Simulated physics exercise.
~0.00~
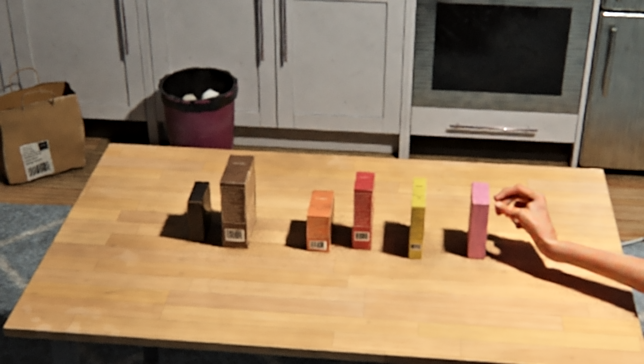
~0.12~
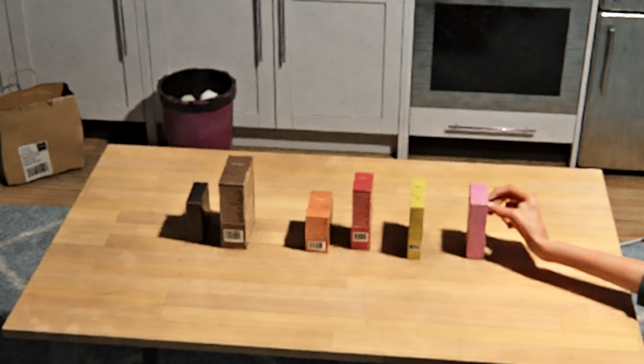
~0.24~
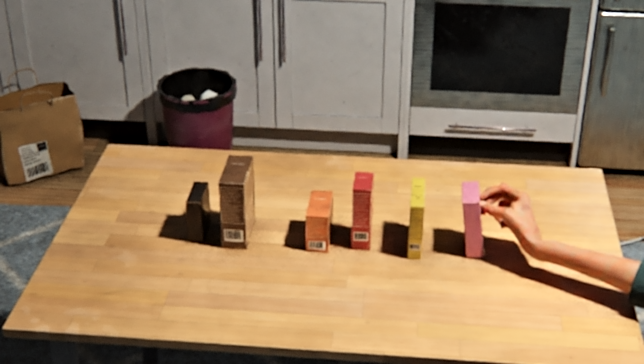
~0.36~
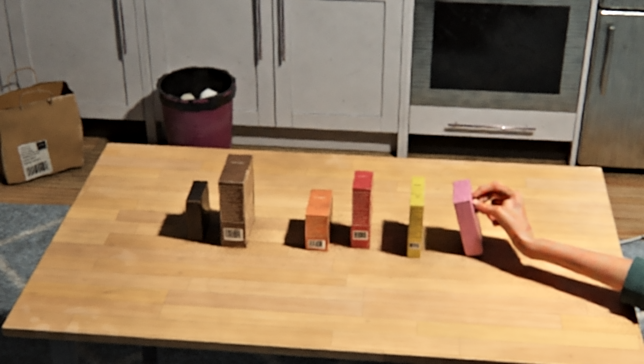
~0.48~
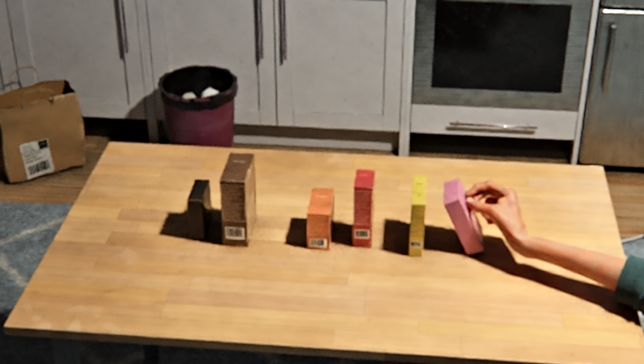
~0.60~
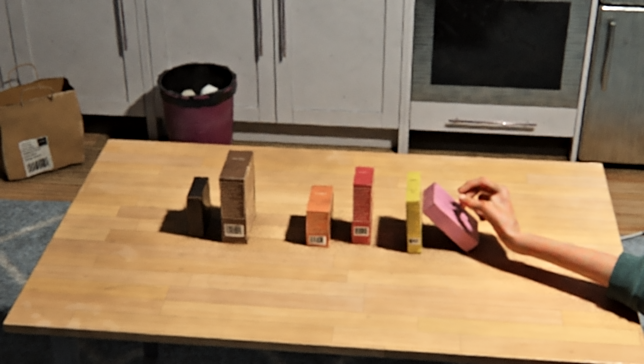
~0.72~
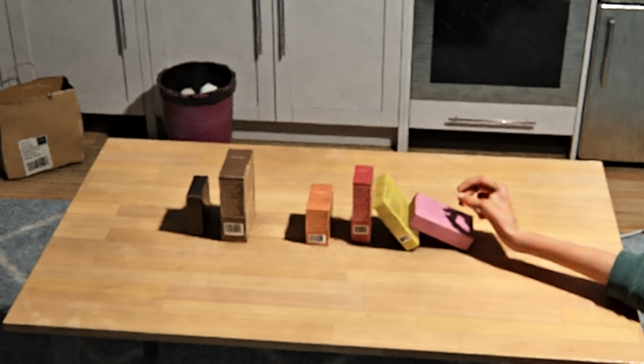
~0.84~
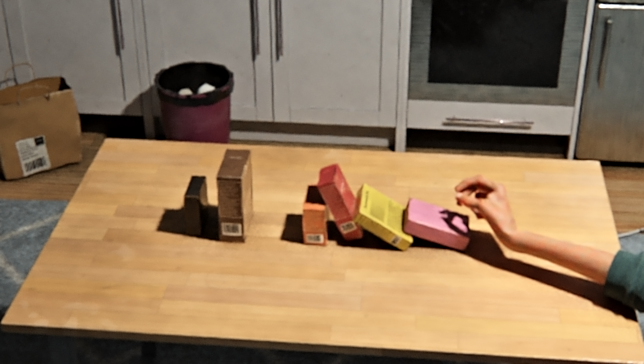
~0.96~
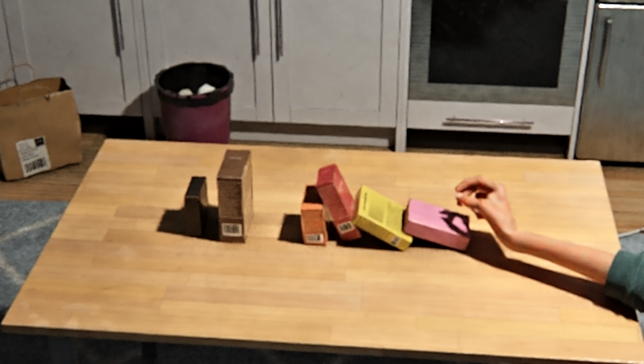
In the video, a hand tips the pink block at the right of a row of boxes on a wooden table, toppling it and the yellow one leftward. The red box ends leaning against the orange one, while the brown and black boxes stay upright.
